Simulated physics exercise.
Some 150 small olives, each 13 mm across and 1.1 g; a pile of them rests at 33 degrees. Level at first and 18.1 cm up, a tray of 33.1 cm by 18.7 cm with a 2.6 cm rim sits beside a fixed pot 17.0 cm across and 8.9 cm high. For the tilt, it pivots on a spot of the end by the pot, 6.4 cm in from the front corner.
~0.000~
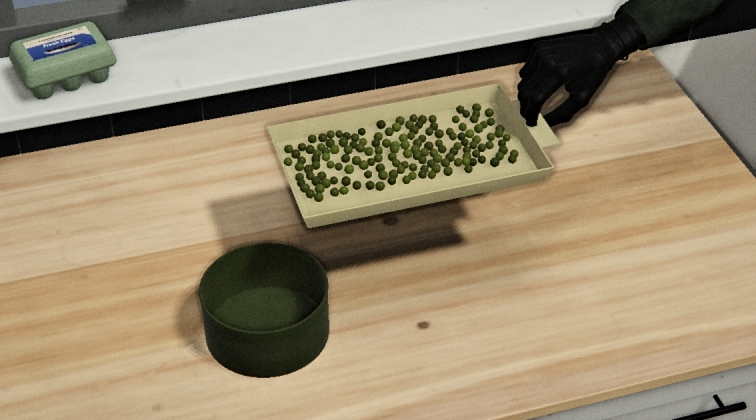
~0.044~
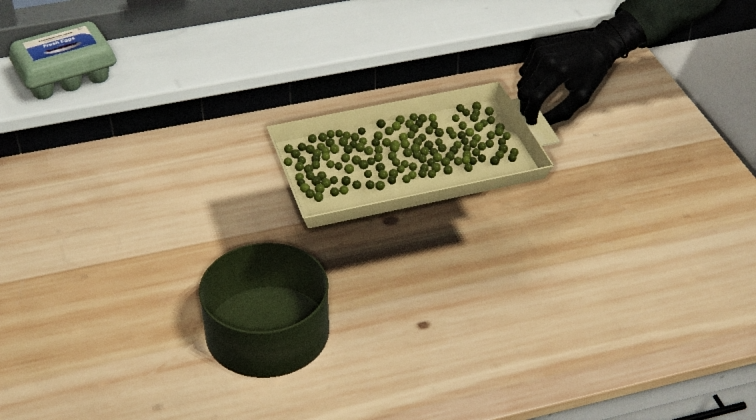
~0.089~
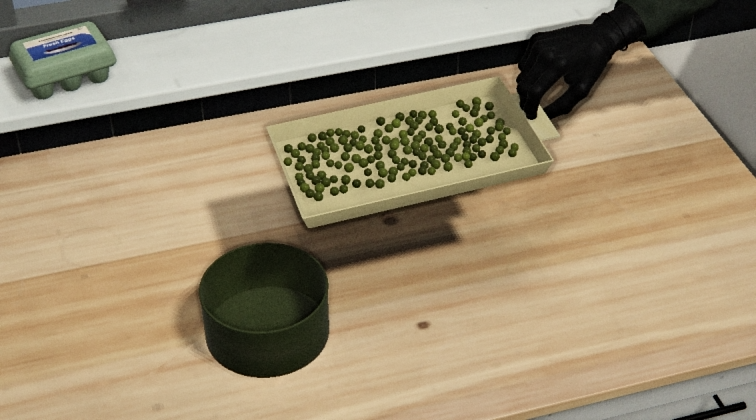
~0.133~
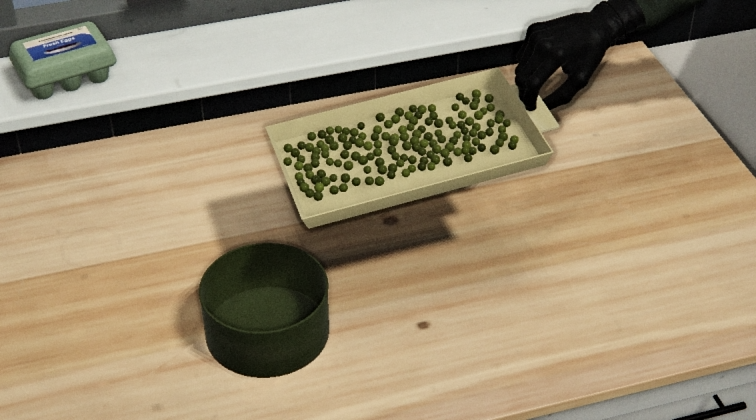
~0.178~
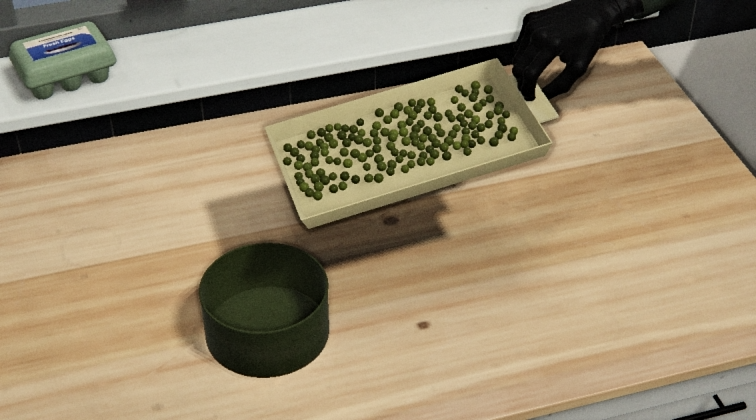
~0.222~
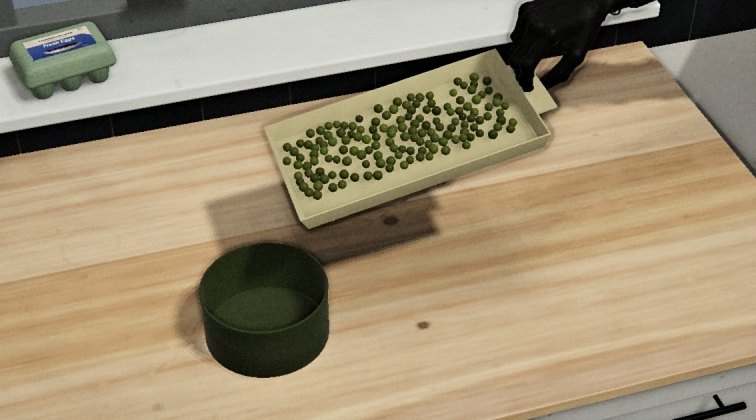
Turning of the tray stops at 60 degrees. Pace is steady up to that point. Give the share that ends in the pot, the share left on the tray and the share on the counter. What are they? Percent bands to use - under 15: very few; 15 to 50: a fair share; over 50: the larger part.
Pot - very few, left on the tray - the larger part, counter - very few.
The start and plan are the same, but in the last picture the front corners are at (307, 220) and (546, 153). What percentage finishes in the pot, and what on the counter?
Pot 0; counter 0.
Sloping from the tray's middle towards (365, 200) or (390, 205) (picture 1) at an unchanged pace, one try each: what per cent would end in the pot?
Roughly 5 per cent on the first try and 0 per cent on the second.
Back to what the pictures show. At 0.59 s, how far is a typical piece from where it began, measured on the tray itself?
I'd say close to 6 centimetres.
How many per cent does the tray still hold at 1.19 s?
It comes to near 95 per cent.
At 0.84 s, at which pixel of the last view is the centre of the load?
My estimate is roughly (314, 149).
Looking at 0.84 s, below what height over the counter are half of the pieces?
About 24 cm.
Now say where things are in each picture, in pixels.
In the first picture, tray tilt 0 degrees, front corners at (308, 213) and (546, 165); middle of the pieces at (408, 154); pot at (264, 286).
In the second picture, tray tilt 1 degrees, front corners at (308, 213) and (546, 163); middle of the pieces at (408, 153).
In the third picture, tray tilt 2 degrees, front corners at (307, 213) and (546, 158); middle of the pieces at (407, 150).
In the fourth picture, tray tilt 5 degrees, front corners at (307, 214) and (545, 150), lowest corner left front; middle of the pieces at (407, 146).
In the fifth picture, tray tilt 8 degrees, front corners at (306, 214) and (544, 141), lowest corner left front; middle of the pieces at (406, 141).
In the sixth picture, tray tilt 11 degrees, front corners at (305, 215) and (543, 132), lowest corner left front; middle of the pieces at (405, 137); pot at (264, 286). The tray's pace is about 65 degrees a second.
After 0.59 s, tilt 34 degrees; the tray holds 100 %, the pot 0 %.
After 0.84 s, tilt 51 degrees; the tray holds 100 %, the pot 0 %.
Then, at 1.19 s, tilt 60 degrees; the tray holds 95 %, the pot 0 %.
In the end, at 1.8 s, pot 5 %, tray 95 %, counter 0 %.
